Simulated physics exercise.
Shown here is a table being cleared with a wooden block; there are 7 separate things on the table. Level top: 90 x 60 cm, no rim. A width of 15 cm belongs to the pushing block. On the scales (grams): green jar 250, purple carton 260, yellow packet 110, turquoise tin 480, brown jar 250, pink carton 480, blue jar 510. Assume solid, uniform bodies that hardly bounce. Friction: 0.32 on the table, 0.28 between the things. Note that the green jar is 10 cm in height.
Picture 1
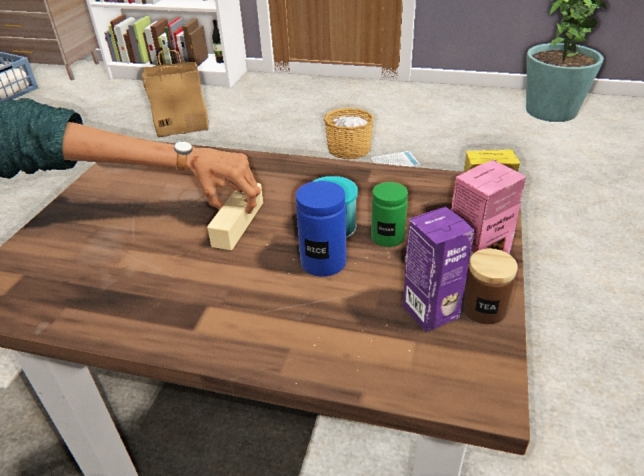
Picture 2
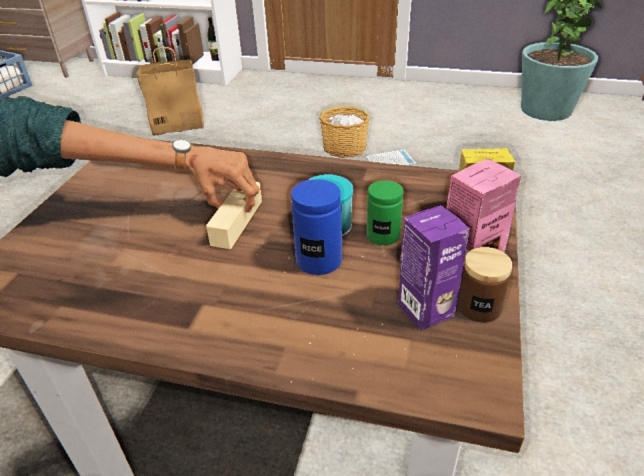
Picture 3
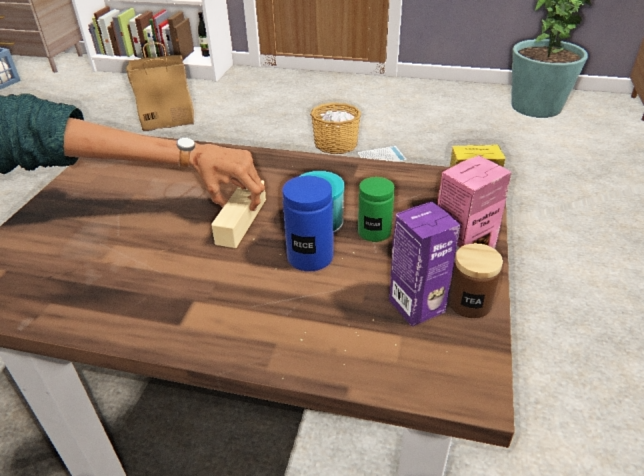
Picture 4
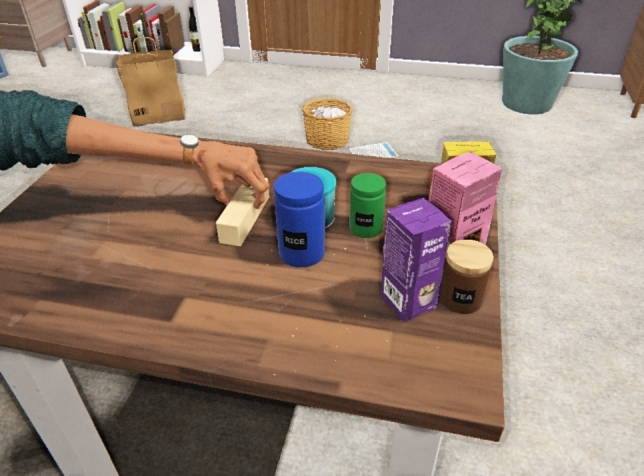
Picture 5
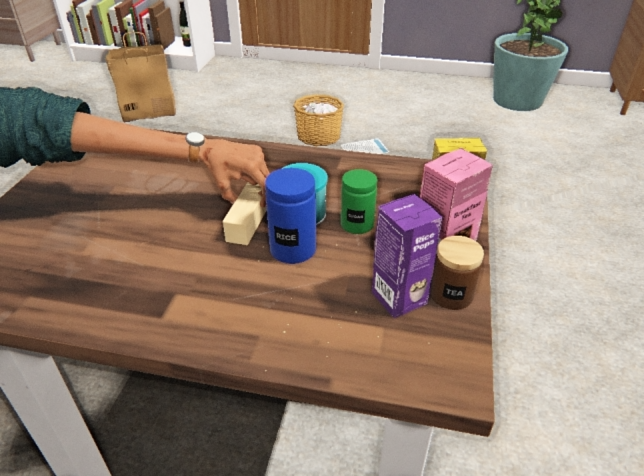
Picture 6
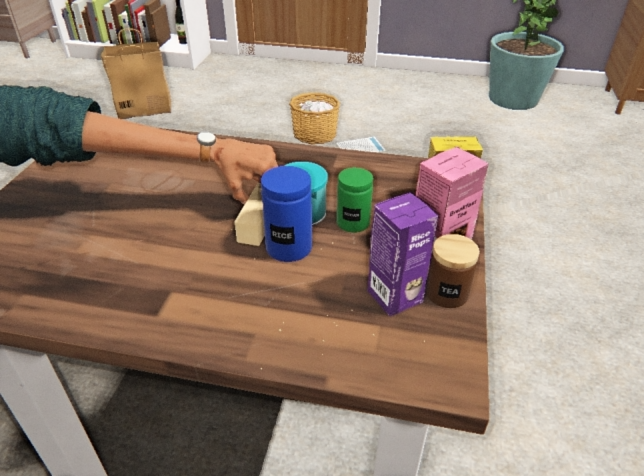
A hand in a dark green sleeve, reaching from the left, holds a pale wooden block on a brown wooden table, seen from above in a carpeted room with a bookshelf and potted plant. Blue, turquoise and green containers stand mid-table, with purple, pink and yellow packages and a brown jar at right. The hand slides the block slowly rightward toward the blue jar as the view drifts right.
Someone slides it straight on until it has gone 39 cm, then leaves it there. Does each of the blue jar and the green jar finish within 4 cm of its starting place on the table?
The blue jar: No; the green jar: No.
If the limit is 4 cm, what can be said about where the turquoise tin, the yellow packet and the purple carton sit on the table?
The turquoise tin gets shifted; the yellow packet keeps its place; the purple carton keeps its place.
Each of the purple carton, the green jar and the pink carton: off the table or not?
Purple carton: Stays in bounds; green jar: Goes out of bounds; pink carton: Goes out of bounds.
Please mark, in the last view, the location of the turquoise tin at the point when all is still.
In the last view, its centre sits near (463, 205).
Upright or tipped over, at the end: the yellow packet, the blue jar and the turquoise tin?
Outcome noted - the yellow packet survives without falling, the blue jar survives without falling, the turquoise tin survives without falling.
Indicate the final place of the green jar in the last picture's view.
Roughly (534, 450).
Then, 0.70 s past the last view, 25 cm of push; blue jar shifted 13 cm near (368, 227); green jar shifted 12 cm near (423, 211); turquoise tin shifted 15 cm.
Then, 1.40 s past the last view, 39 cm of push; green jar and pink carton now off the table; blue jar shifted 27 cm near (457, 236); turquoise tin shifted 28 cm.
Then, 1.80 s past the last view, 39 cm of push; blue jar shifted 27 cm near (459, 236); turquoise tin shifted 29 cm; brown jar shifted 2 cm.
Finally, off the table, green jar and pink carton; not toppled but over 4 cm from the start, turquoise tin and blue jar; the other 3 still in place (within 4 cm). Final places as that camera would see them, blue jar near (459, 236), green jar near (534, 450).
